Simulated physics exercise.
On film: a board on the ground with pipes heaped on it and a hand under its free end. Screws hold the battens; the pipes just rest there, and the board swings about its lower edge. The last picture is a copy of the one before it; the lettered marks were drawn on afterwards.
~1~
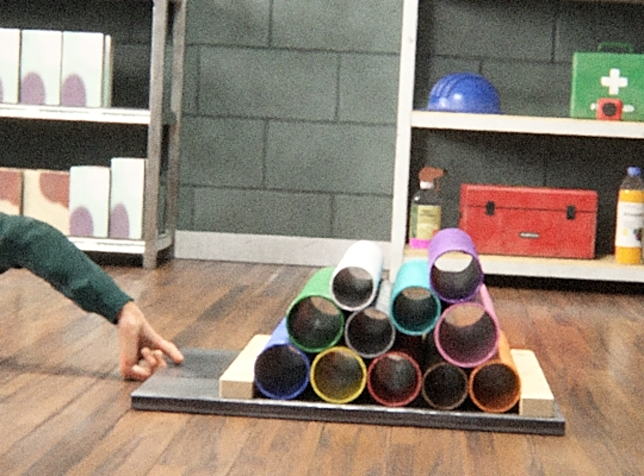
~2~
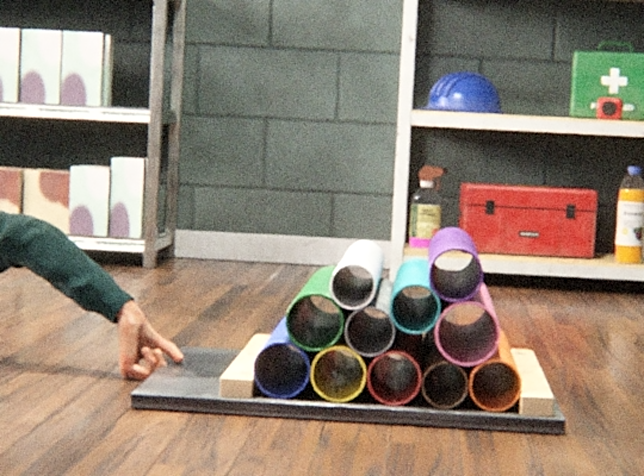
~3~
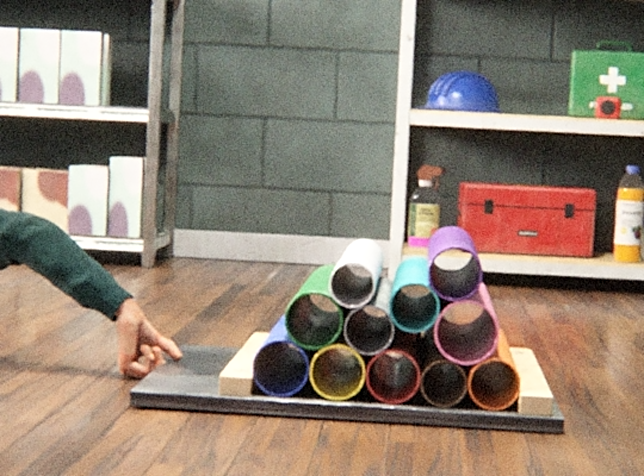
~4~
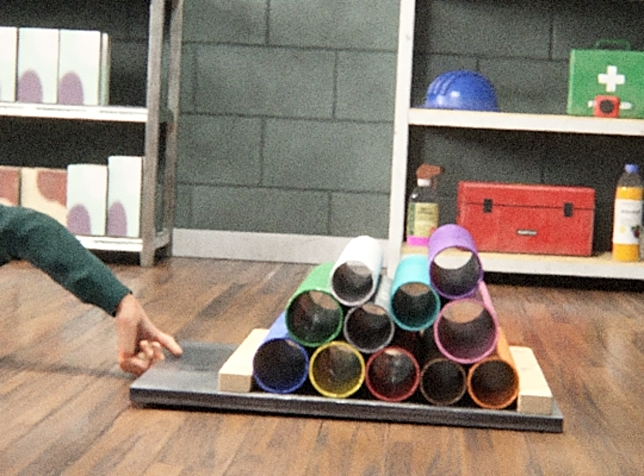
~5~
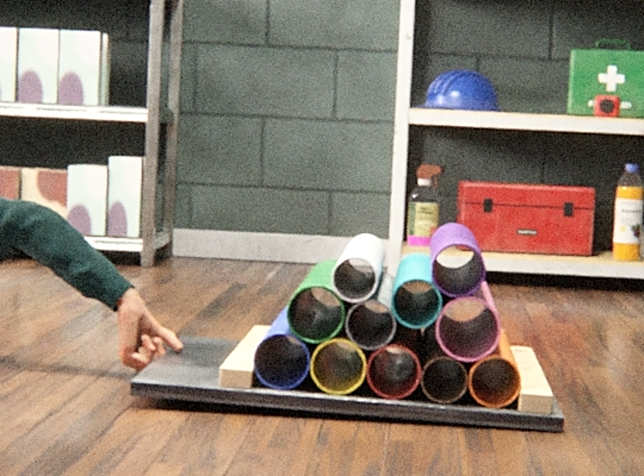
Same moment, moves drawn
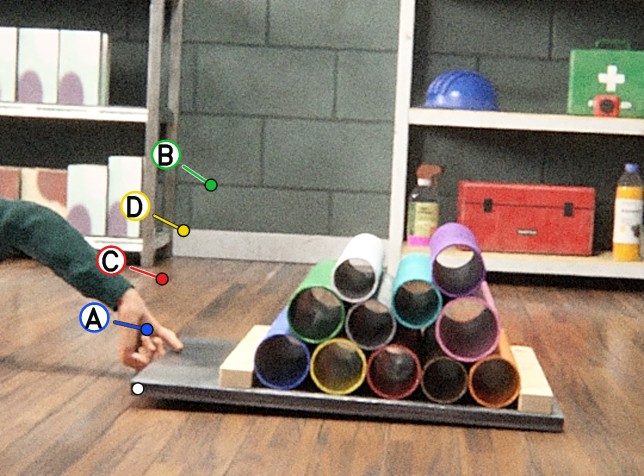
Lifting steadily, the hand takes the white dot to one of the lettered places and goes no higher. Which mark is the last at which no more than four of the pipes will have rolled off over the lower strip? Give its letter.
The answer is mark D.
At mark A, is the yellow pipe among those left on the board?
Yes, with A.
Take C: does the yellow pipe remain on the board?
Yes, with C.
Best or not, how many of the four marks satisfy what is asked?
Three of the four.
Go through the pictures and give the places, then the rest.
In the first frame, yellow pipe (339, 375); red pipe (394, 379); brown pipe (445, 386).
In the second frame, brown pipe (445, 385); orange pipe (495, 385).
In the third frame, board (354, 375); pink pipe (467, 332).
In the fourth frame, board (353, 372); blue pipe (280, 365); yellow pipe (337, 370); brown pipe (443, 382).
In the fifth frame, board (354, 370); blue pipe (281, 361); yellow pipe (338, 367).
On the marked copy, A at (147, 330); B at (211, 185); C at (162, 279); D at (183, 230); the white dot at (138, 389).
With D. Early on, board at 16°.
Further on, board at 24°.
At the end, board at 24°, four over the low batten (pink, turquoise, white, purple).
As for the rest, A none over the low batten; B six over the low batten; C one over the low batten (purple).
